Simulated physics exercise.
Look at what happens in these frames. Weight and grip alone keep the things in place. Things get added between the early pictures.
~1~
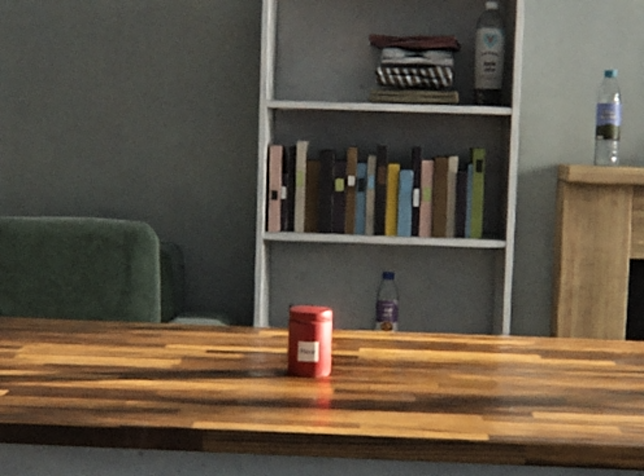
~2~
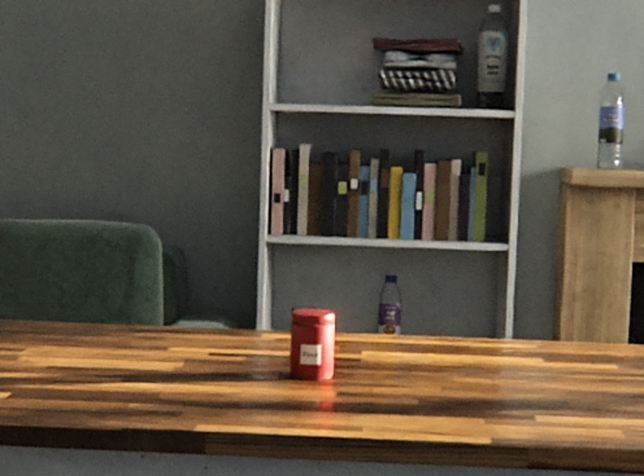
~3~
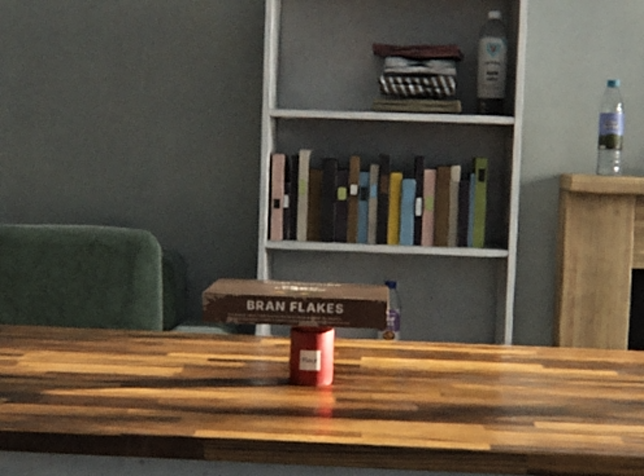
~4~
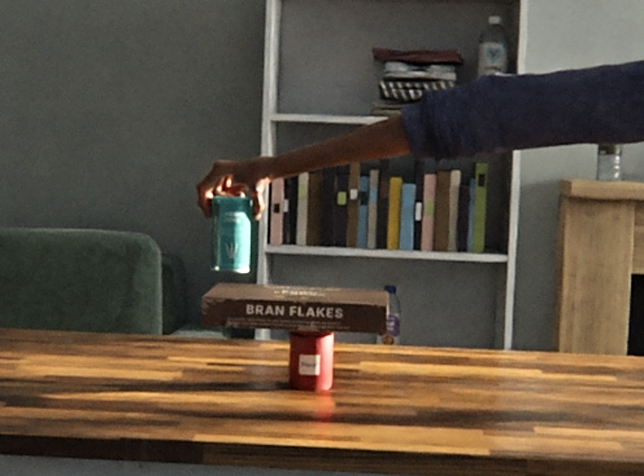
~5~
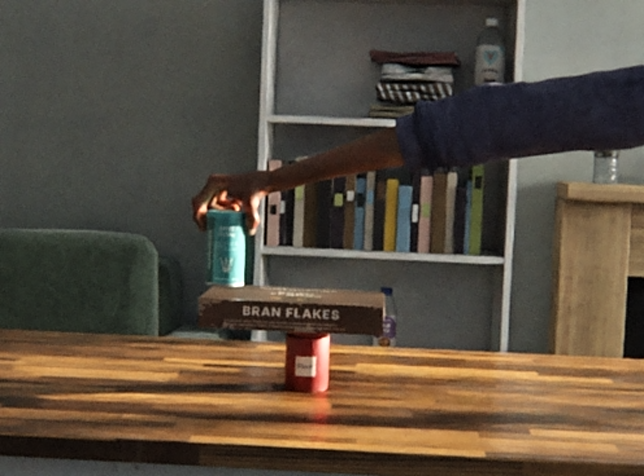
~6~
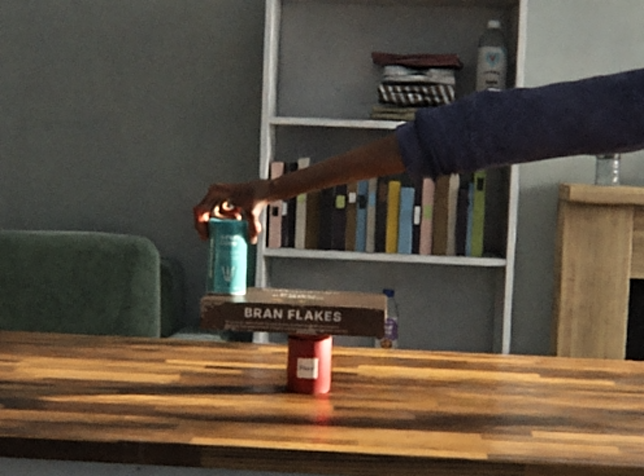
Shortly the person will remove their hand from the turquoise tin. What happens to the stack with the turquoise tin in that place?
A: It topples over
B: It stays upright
The answer is A.
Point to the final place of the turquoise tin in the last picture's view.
It finishes at about (167, 356).
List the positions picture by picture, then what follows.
The last thing is not in view yet, in the first picture.
The last thing is not in view yet, in the second picture.
The last thing is not in view yet; brown packet (299, 303), in the third picture.
Still above its spot; turquoise tin (231, 234); brown packet (299, 307), in the fourth picture.
Still above its spot; turquoise tin (225, 248); brown packet (295, 309), in the fifth picture.
Set down, still held; turquoise tin (227, 257); brown packet (297, 311), in the sixth picture.
Then, 0.30 s after the last picture, turquoise tin now fallen; brown packet tipped 17° from how it was.
Then, 0.40 s after the last picture, brown packet tipped 41° from how it was.
Then, 0.50 s after the last picture, brown packet tipped 56° from how it was.
Then, 0.70 s after the last picture, brown packet tipped 42° from how it was.
At rest, fallen, turquoise tin; tipped over in the stack, brown packet; red jar in place. Seen from the same camera at the end, turquoise tin near (167, 356). The stack comes apart.
